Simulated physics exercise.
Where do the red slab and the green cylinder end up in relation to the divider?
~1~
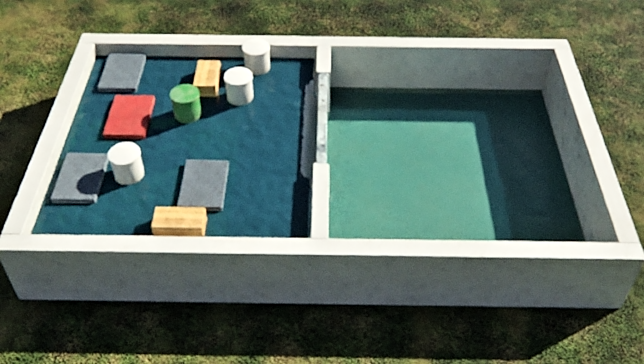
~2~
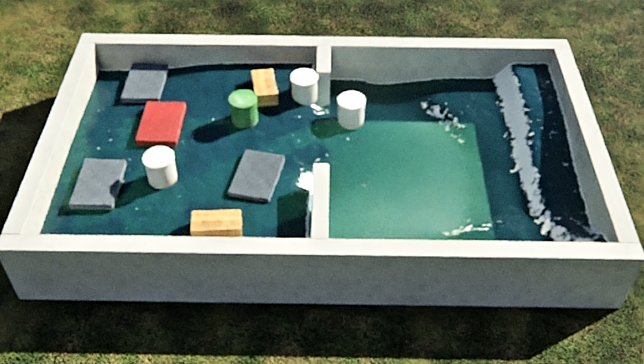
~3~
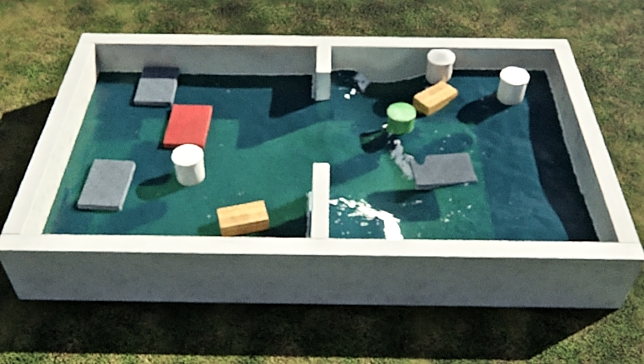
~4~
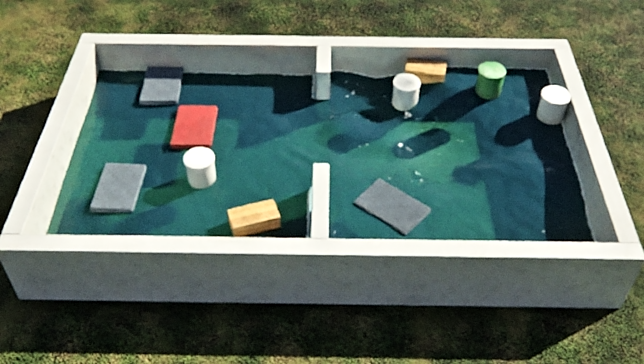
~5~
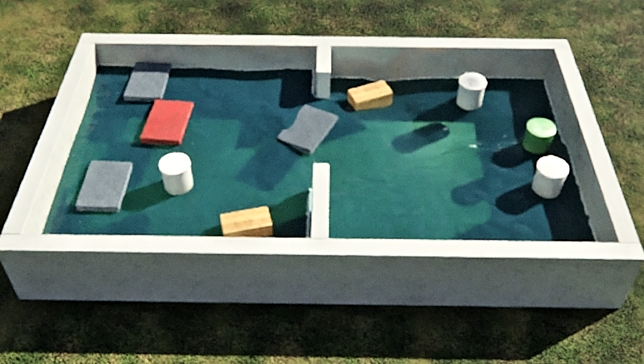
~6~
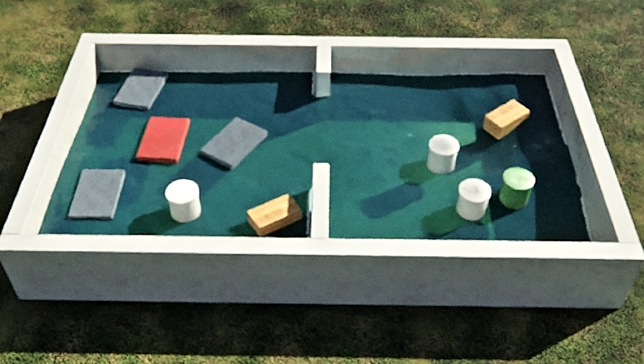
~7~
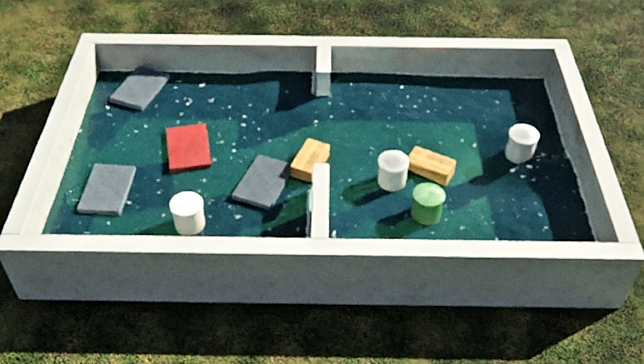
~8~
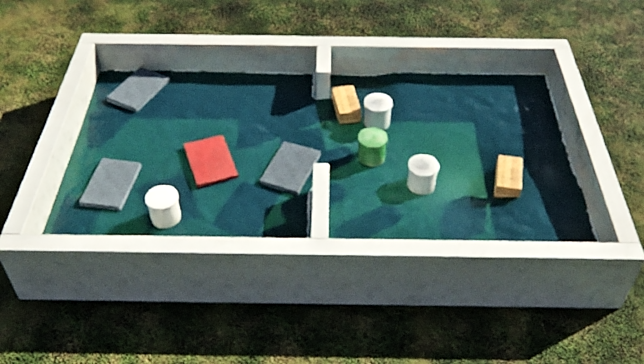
The red slab stays afloat on the left side without crossing the divider, while the green cylinder passes it and ends up floating on the right side.
